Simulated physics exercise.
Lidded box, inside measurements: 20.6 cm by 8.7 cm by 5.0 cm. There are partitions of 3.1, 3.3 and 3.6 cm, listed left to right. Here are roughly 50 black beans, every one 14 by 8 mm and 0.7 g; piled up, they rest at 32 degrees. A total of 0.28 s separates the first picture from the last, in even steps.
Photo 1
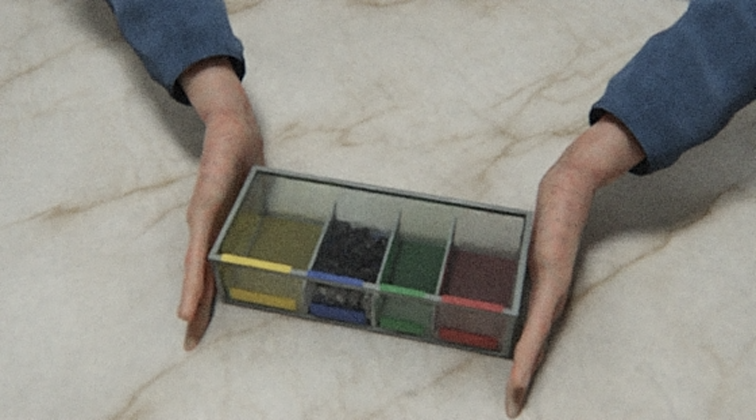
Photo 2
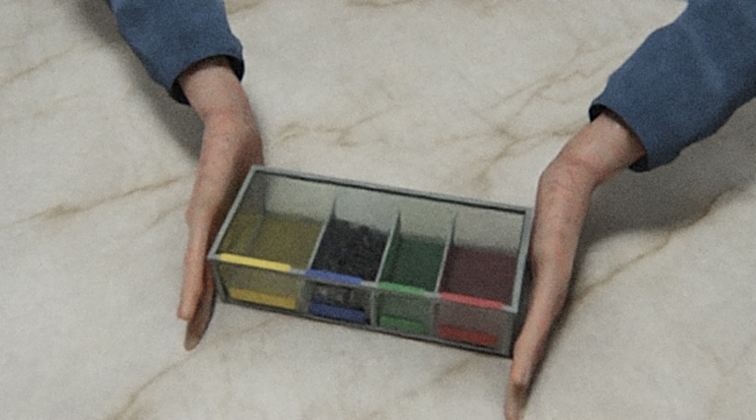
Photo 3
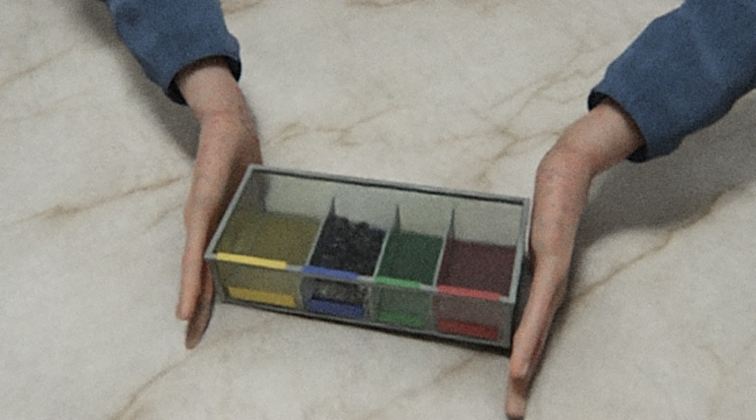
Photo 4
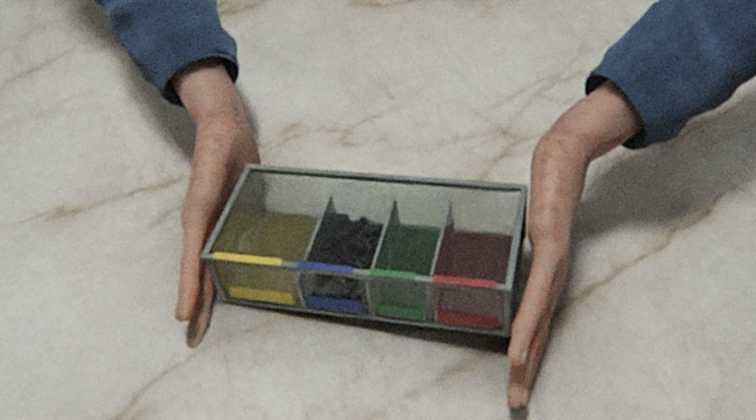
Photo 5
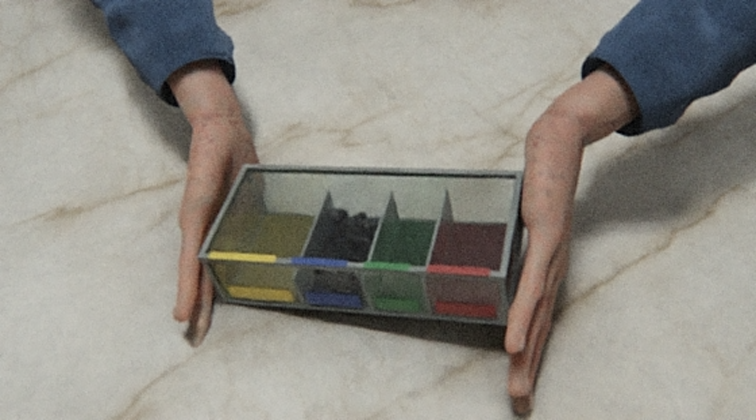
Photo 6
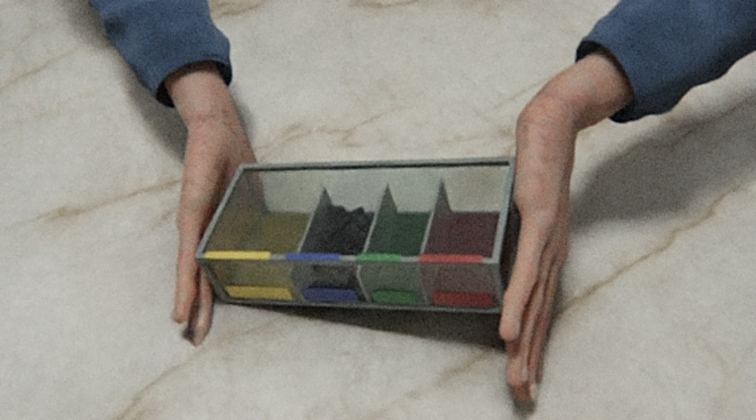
Two hands tilting a lidded clear box, its right end rising, with black beans staying in the blue-marked compartment.
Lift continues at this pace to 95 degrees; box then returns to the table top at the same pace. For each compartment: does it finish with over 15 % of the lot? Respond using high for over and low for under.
Red low, blue high, green low, yellow high.
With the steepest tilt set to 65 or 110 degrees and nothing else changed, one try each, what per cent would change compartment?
First try: Around 0 %; second try: Around 100 %.
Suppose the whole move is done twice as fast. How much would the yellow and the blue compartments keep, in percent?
Per cent - yellow: 70; blue: 30.
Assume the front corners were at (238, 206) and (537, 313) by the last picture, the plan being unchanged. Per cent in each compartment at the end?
Red 35 %; blue 50 %; green 15 %; yellow 0 %.
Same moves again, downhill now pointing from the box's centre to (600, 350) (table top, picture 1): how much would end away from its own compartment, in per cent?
Around 55 percent of them.
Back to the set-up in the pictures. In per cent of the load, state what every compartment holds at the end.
Red: 0%; blue: 50%; green: 0%; yellow: 50%.
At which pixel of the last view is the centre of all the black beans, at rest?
Close to pixel (327, 275).
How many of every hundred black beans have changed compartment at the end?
About 50 percent of it.
Then, 1.30 s after the last picture, tilt 95 degrees; blue 90 %, yellow 10 %.
Then, 2.16 s after the last picture, tilt 43 degrees; blue 50 %, yellow 50 %.
Then, 3.04 s after the last picture, tilt 0 degrees; blue 50 %, yellow 50 %.
In the end, red 0 %, blue 50 %, green 0 %, yellow 50 %.
